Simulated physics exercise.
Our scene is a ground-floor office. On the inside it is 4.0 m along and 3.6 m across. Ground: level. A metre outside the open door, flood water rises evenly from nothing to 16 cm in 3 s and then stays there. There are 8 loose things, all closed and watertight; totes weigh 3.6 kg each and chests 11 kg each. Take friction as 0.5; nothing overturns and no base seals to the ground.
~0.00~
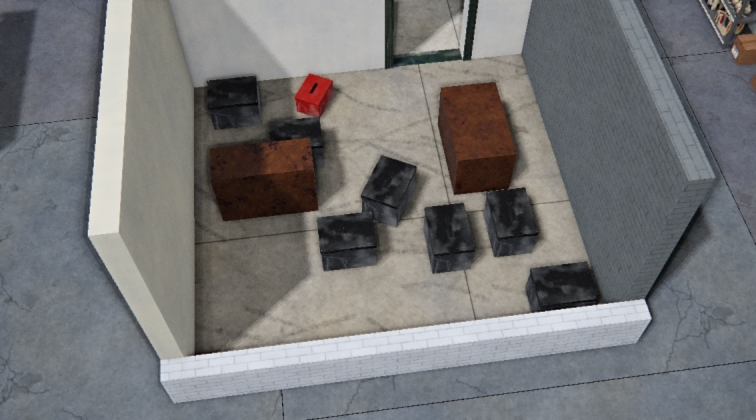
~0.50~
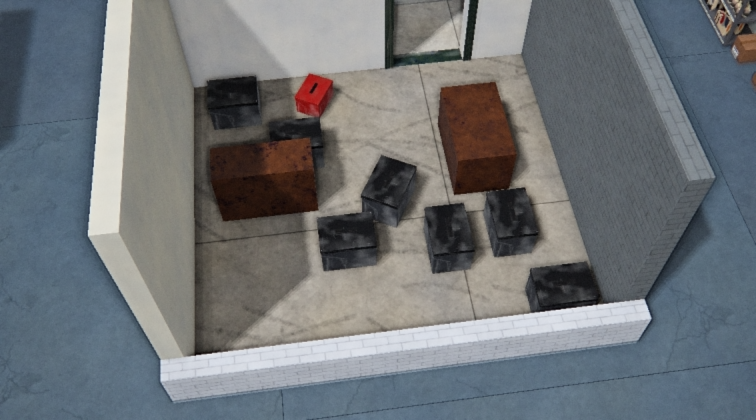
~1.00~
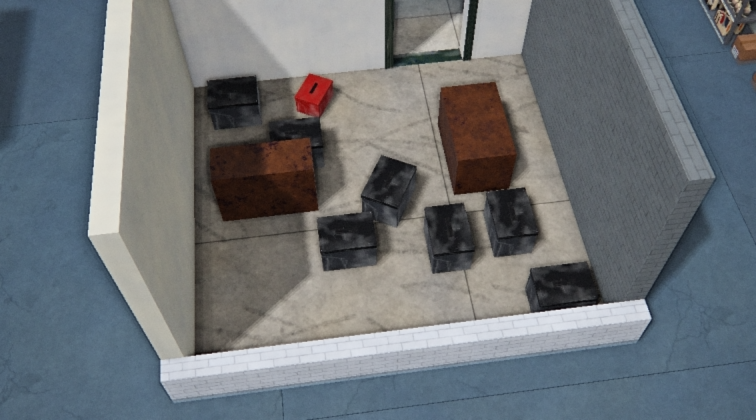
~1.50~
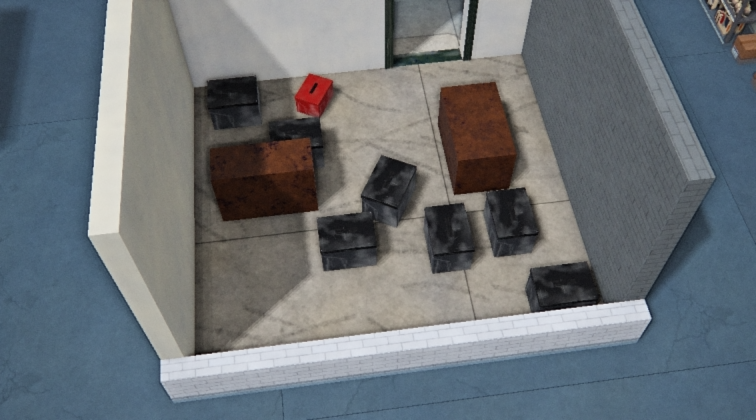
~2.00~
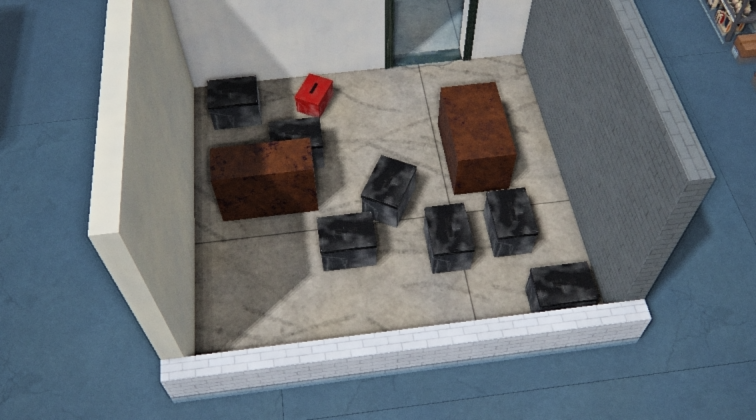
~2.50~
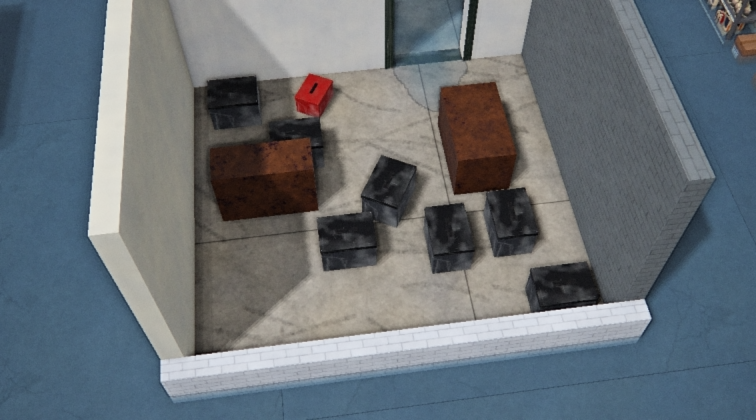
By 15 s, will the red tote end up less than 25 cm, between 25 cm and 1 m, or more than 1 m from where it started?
It is left a little way off.
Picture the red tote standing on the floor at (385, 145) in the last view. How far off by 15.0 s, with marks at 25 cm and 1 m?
In that run it wanders far off.
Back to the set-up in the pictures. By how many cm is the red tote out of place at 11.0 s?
Displacement by then near 0 cm.
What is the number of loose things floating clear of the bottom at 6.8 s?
At that time the total is 1.
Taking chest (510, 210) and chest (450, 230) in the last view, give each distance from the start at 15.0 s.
In turn: 80 cm, 50 cm.
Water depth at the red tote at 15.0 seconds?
Close to 5 centimetres.
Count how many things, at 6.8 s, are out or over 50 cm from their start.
The count is 0.
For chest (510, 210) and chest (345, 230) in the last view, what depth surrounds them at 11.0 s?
Roughly 5 and 6 cm.
After 3.5 s the red tote is near (314, 89), 0.0 m from its start, aground; 0 afloat.
After 6.8 s the red tote is near (314, 89), 0.0 m from its start, aground; 1 afloat.
After 11.0 s the red tote is near (314, 89), 0.0 m from its start, aground; 5 afloat.
After 15.0 s the red tote is near (333, 115), 0.5 m from its start, afloat; 8 afloat.
